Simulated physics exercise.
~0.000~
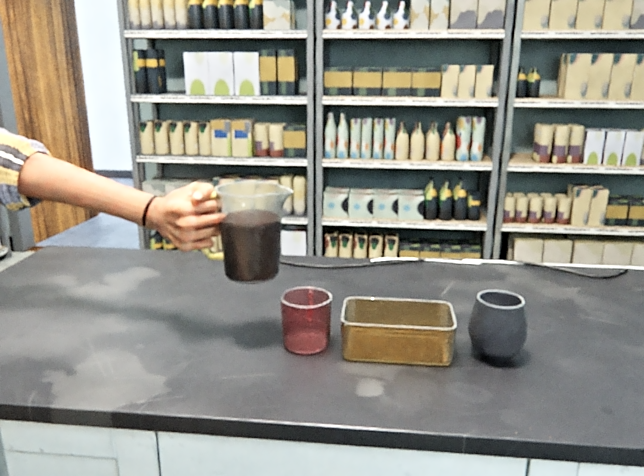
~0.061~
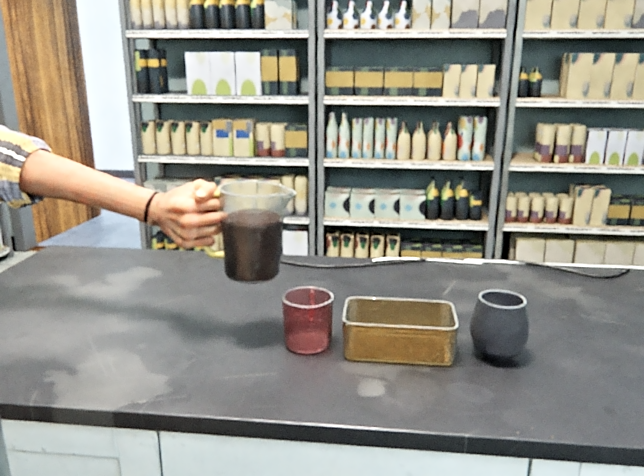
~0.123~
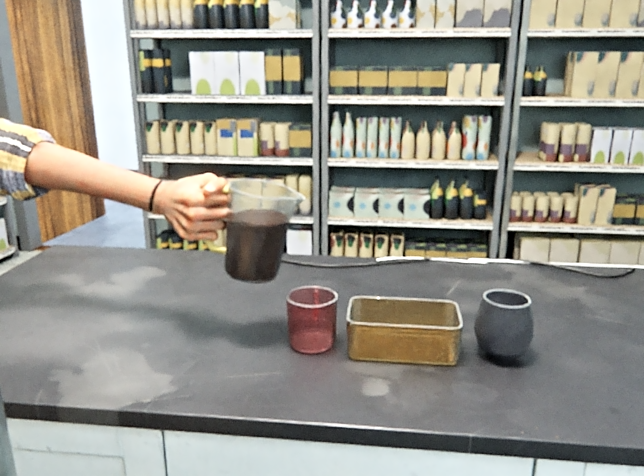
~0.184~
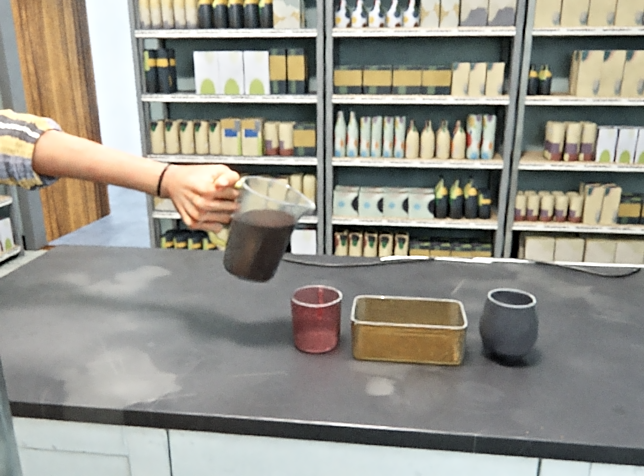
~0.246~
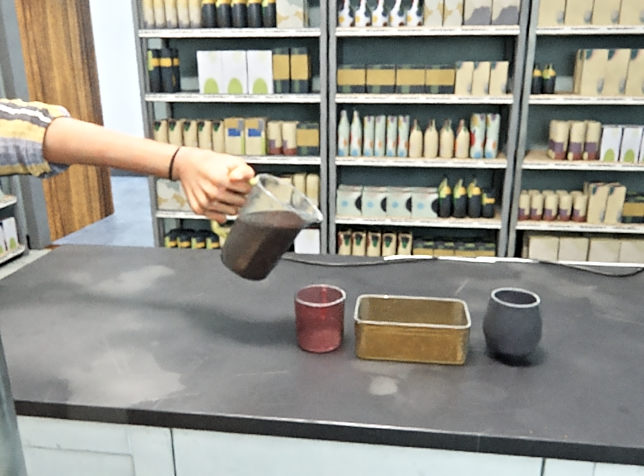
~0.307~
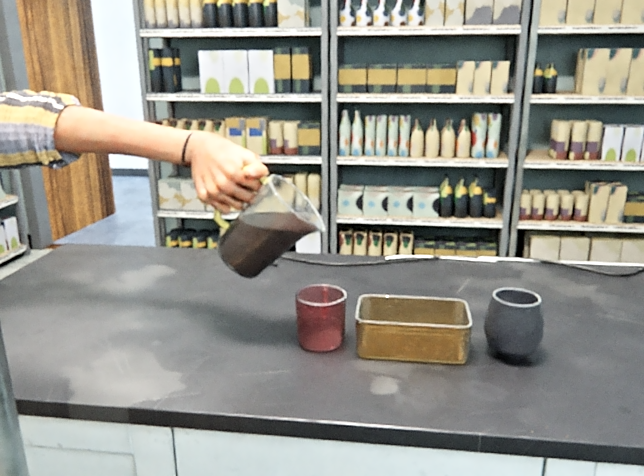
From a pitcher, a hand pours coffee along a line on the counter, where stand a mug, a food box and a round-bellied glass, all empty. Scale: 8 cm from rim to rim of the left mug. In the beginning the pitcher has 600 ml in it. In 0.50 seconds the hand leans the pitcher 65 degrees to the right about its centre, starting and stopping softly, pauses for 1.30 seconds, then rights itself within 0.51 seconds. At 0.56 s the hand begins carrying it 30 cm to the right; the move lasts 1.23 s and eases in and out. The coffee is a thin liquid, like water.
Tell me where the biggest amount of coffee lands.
In the one in the middle.
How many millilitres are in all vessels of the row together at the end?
Around 240 ml.
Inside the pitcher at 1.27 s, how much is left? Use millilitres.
I'd say some 360 ml remain at that point.
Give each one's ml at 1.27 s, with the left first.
Left to right: Roughly 0 ml, 160 ml, 0 ml.
After 0.86 s the tilt is 65° and from the left they hold 0 ml, 100 ml, 0 ml, the pitcher 425 ml, and 45 ml is on the counter.
After 1.27 s the tilt is 65° and from the left they hold 0 ml, 160 ml, 0 ml, the pitcher 365 ml, and 50 ml is on the counter.
After 1.70 s the tilt is 65° and from the left they hold 0 ml, 160 ml, 55 ml, the pitcher 280 ml, and 80 ml is on the counter.
After 2.16 s the tilt is 13° and from the left they hold 0 ml, 160 ml, 75 ml, the pitcher 245 ml, and 120 ml is on the counter.
In the end from the left they hold 0 ml, 160 ml, 75 ml, the pitcher 240 ml, and 120 ml is on the counter.
